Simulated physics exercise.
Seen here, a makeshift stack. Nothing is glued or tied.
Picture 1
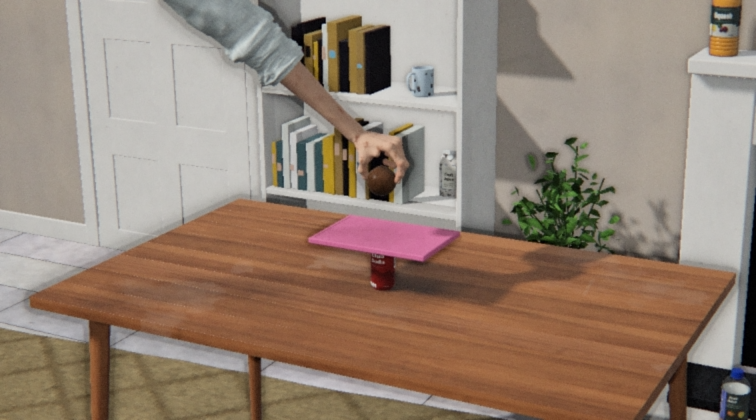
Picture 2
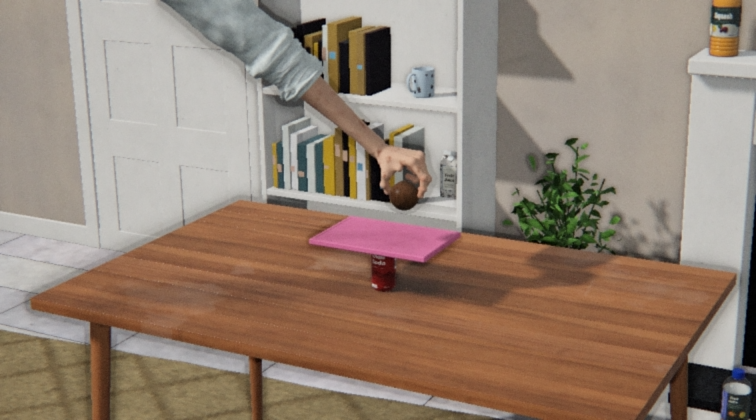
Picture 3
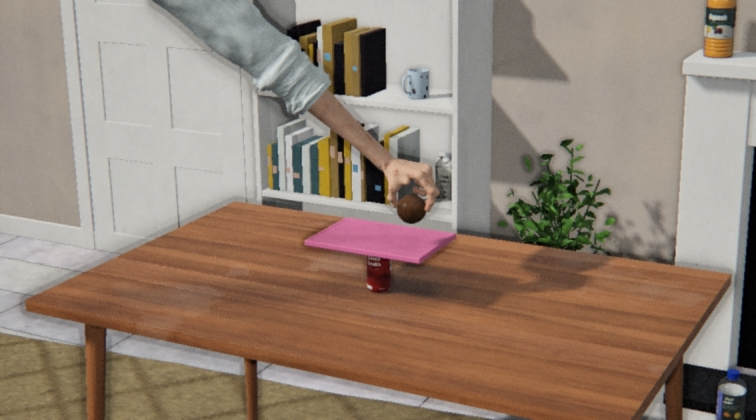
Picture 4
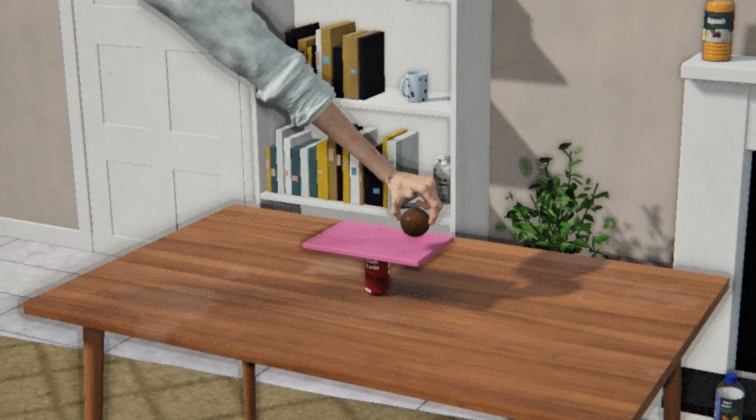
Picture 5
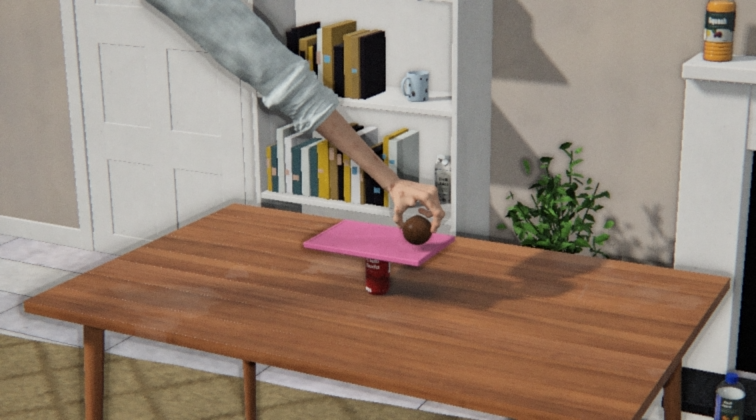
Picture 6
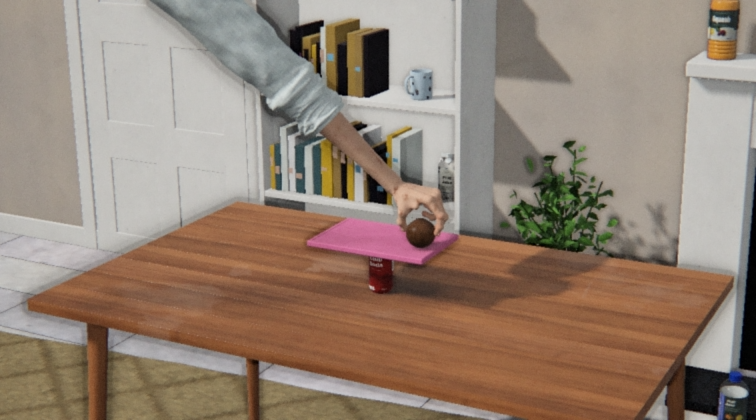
A hand lowers a brown onion onto the right side of a pink lid atop a can.
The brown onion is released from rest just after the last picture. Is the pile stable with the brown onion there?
In the end the stack comes apart.
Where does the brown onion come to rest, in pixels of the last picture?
At about (462, 299).
Then, 0.50 s past the last view, brown onion now fallen; pink lid rocked 44° from its first pose.
Then, 0.60 s past the last view, pink lid rocked 50° from its first pose.
Then, 0.90 s past the last view, pink lid now fallen.
Finally, fallen, pink lid and brown onion; red can still in place. Final places as the last picture's camera would see them, brown onion near (462, 299). The stack gives way.
